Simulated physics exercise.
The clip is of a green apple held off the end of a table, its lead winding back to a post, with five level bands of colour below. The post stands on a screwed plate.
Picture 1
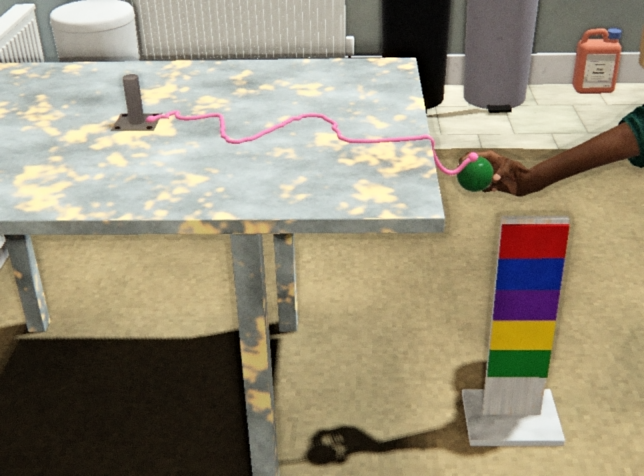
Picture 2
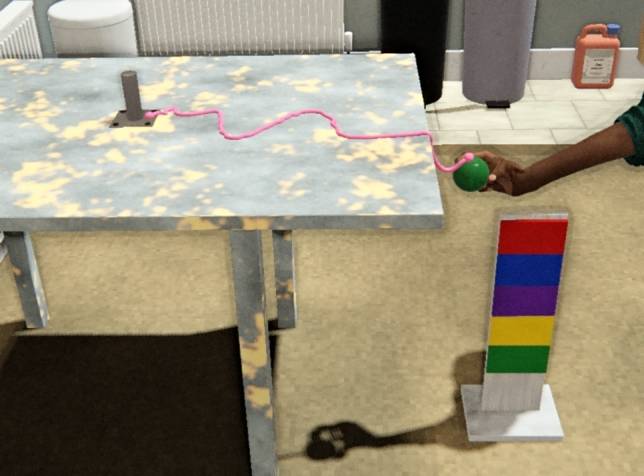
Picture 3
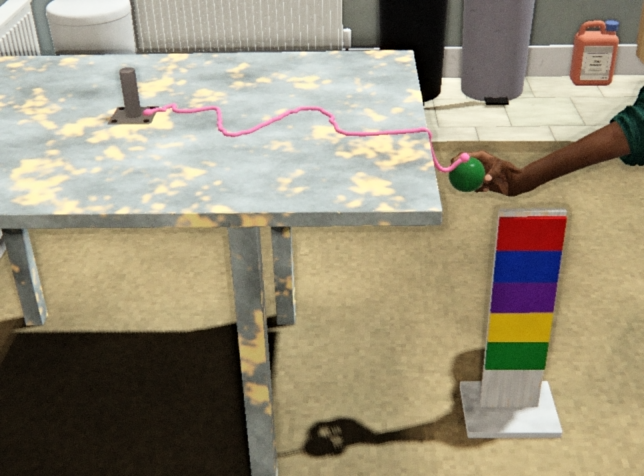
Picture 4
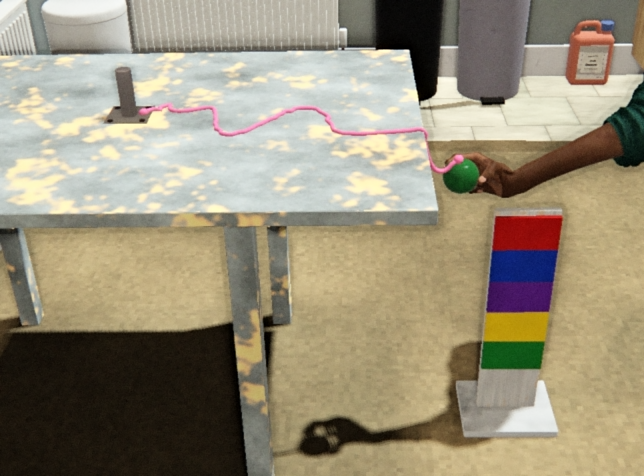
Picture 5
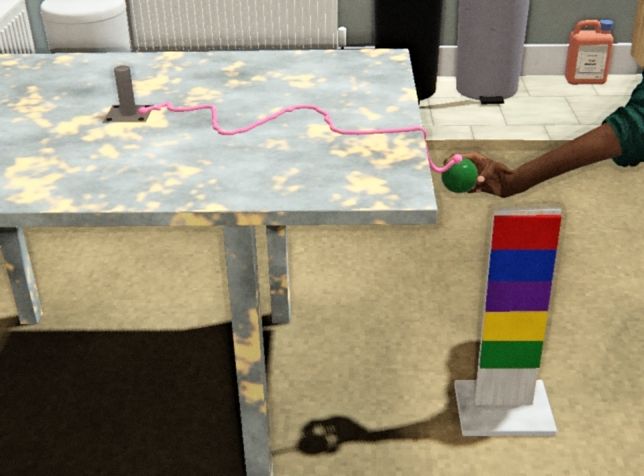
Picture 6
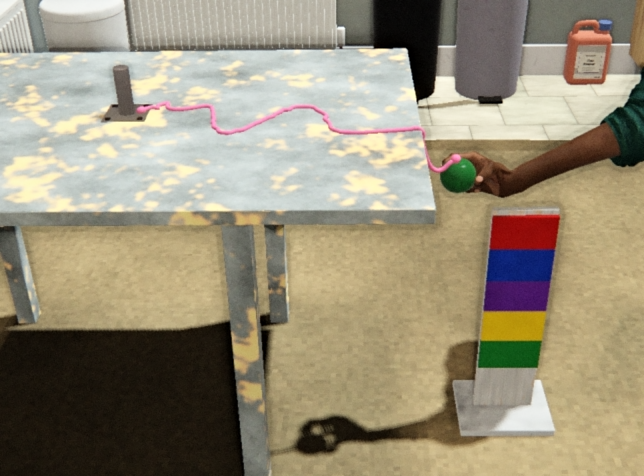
A hand holding a green apple on a winding pink lead beside a table edge, staying almost still above five coloured bands.
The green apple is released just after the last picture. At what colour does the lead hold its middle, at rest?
At yellow.
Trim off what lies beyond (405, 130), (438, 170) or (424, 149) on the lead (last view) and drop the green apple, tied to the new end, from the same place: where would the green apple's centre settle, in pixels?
The places are (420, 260), (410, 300) and (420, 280).
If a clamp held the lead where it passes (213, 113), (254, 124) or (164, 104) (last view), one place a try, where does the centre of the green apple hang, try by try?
The places are (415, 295), (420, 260) and (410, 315).
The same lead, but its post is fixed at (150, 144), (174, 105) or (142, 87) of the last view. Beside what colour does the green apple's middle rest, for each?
Try by try: Green; green; yellow.
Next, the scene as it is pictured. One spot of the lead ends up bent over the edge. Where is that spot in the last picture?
Near (315, 108).
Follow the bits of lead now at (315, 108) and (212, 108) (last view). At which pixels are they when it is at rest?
They go to (421, 129) and to (238, 116).
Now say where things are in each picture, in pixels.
In the first picture, green apple (475, 174); red (534, 243); blue (530, 275); purple (526, 307); yellow (523, 336); green (519, 365).
In the second picture, green apple (471, 174); lead through (175, 111) (220, 128) (275, 123) (332, 124) (406, 135).
In the third picture, green apple (467, 174).
In the fourth picture, green apple (461, 176); lead through (170, 107) (215, 124) (270, 120) (327, 120) (401, 131).
In the fifth picture, green apple (460, 175).
In the sixth picture, green apple (458, 175); lead through (167, 106) (213, 123) (267, 118) (325, 119) (398, 130).
Soon after, apple near (441, 303); level with purple.
After that, apple near (390, 320); level with yellow.
And then, apple near (424, 325); level with yellow.
In the end, apple near (408, 325); level with yellow. Its centre hangs level with the yellow band.
